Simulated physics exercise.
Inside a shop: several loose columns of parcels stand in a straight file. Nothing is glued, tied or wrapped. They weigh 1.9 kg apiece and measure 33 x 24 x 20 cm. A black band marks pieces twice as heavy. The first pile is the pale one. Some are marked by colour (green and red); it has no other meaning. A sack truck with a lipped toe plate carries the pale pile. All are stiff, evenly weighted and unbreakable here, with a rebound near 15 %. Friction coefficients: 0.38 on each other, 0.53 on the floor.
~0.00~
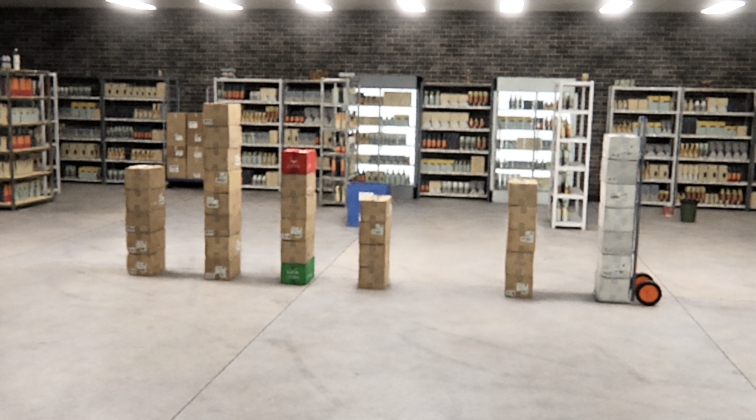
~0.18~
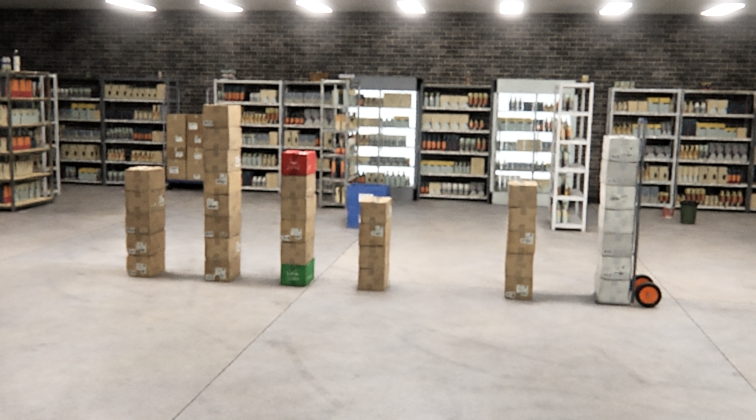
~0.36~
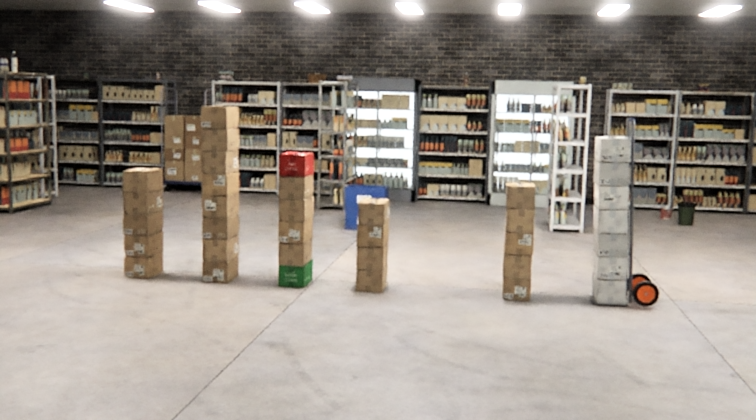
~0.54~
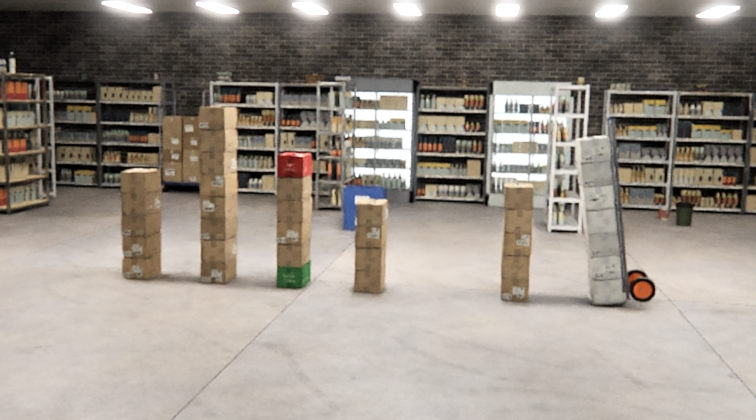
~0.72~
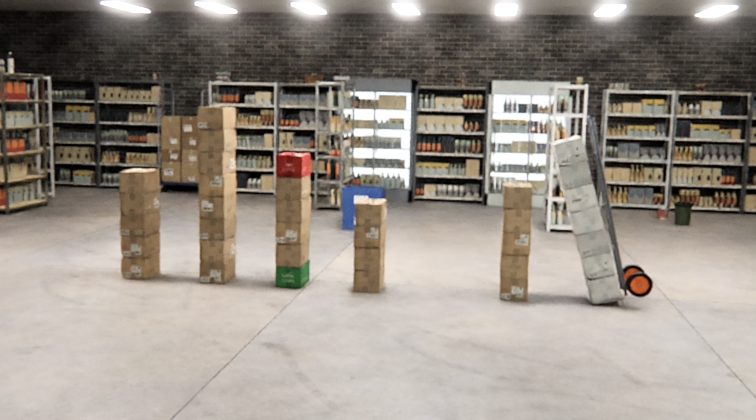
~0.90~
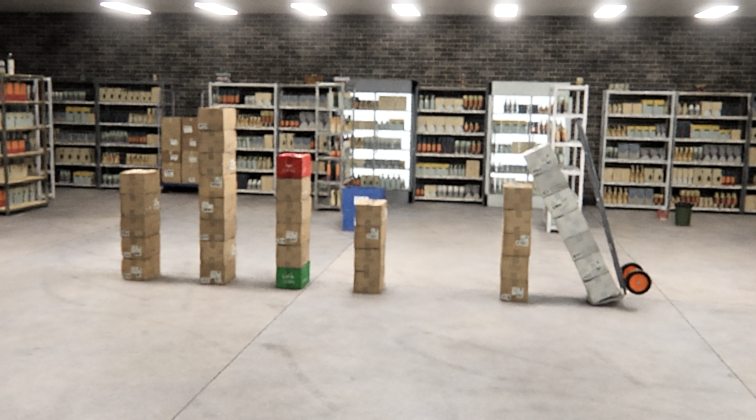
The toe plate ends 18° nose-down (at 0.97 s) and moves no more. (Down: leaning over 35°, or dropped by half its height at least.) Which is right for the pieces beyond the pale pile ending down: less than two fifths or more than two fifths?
Ending down: Less than two fifths.
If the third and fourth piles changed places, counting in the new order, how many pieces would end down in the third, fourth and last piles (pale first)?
In that case third 0, fourth 0, last 0.
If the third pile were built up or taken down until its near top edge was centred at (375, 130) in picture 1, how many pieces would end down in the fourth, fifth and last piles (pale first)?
Then fourth 0, fifth 0, last 0.
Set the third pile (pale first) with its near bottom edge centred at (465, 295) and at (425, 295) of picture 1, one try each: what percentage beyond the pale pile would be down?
First 30, then 20 per cent.
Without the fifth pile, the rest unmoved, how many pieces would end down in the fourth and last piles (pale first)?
Then fourth 0, last 0.
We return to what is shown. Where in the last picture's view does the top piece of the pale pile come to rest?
At about (407, 253).
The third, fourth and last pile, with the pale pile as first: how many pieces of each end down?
Pieces: Third 0, fourth 0, last 0.
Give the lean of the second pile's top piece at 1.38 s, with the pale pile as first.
Roughly 20° from upright.
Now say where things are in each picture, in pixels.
In the first frame (we follow the side turned to the camera), truck frame (643, 156) 0° forward; red parcel (294, 163); green parcel (293, 274); no other piece has moved.
The second frame shows truck frame (643, 157) 0° forward; red parcel (294, 164).
The third frame shows truck frame (633, 157) 3° forward; red parcel (292, 166).
The fourth frame shows truck frame (616, 155) 8° forward, top of the pale pile leaning 9°; red parcel (290, 166); no other piece has moved.
The fifth frame shows truck frame (599, 154) 14° forward, top of the pale pile leaning 17°; red parcel (289, 166); no other piece has moved.
The sixth frame shows truck frame (589, 154) 18° forward, top of the pale pile leaning 28°; red parcel (289, 167); green parcel (289, 278); no other piece has moved.
Around 1.12 s, 7 of the pale pile down; none of the 28 other parcels down, 5 disturbed.
Around 1.74 s, 7 of the pale pile down; 4 of the 28 other parcels down.
Finally (3.1 s), 7 of the pale pile down; 4 of the 28 other parcels down; green parcel unmoved; red parcel unmoved. That is 14 per cent. Seen by the last camera, middles, green parcel near (293, 274), red parcel near (294, 166).
